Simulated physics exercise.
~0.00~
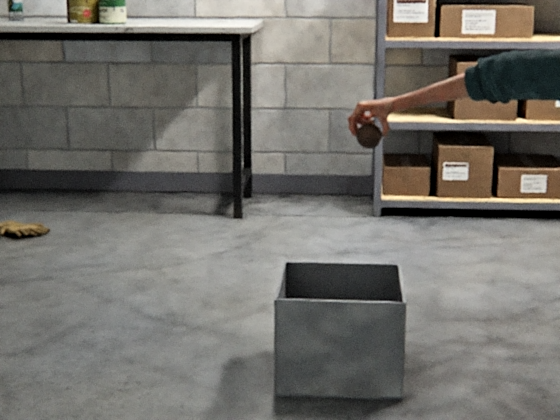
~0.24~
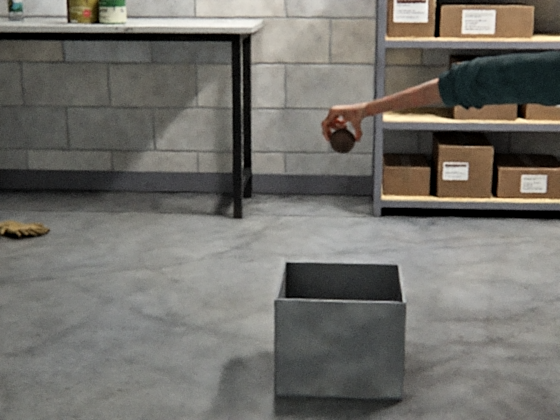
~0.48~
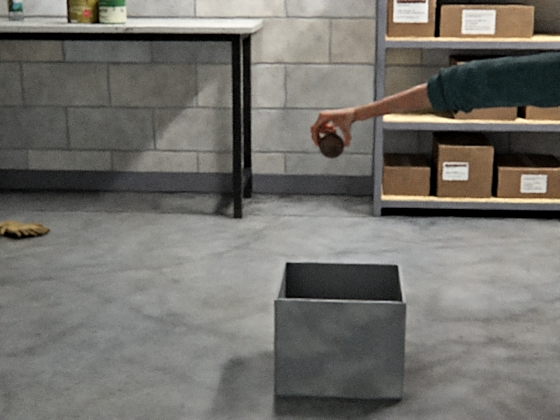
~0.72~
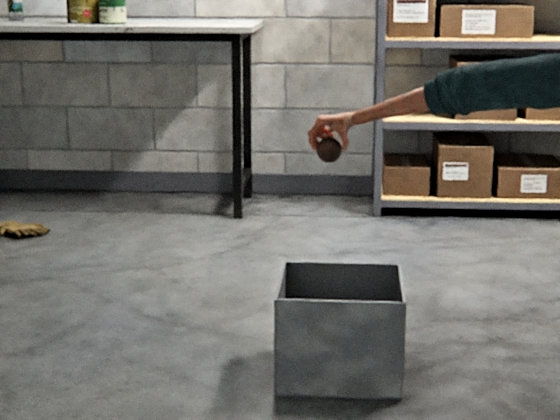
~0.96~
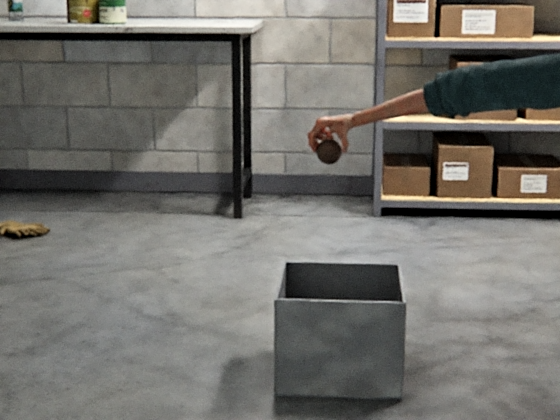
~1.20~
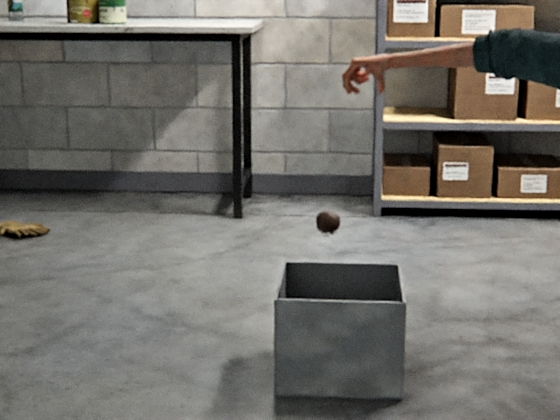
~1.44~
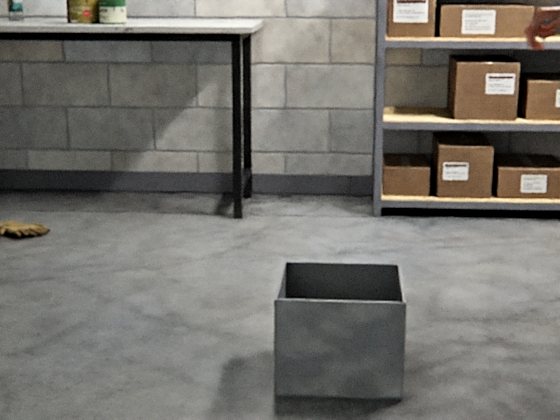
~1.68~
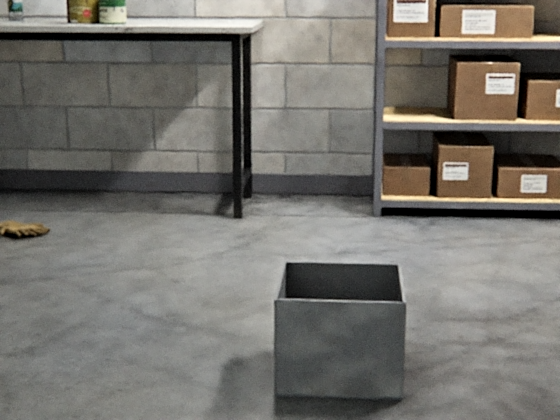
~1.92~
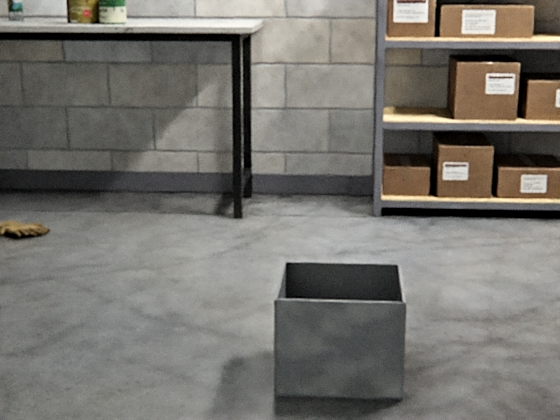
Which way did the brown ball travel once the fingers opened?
The brown ball moved down, toward the open gray box beneath the hand.
A brown ball was carried left by a hand reaching in from the right, held still above an open gray box, then let go. It dropped into the box and stayed out of sight inside while the arm pulled back.
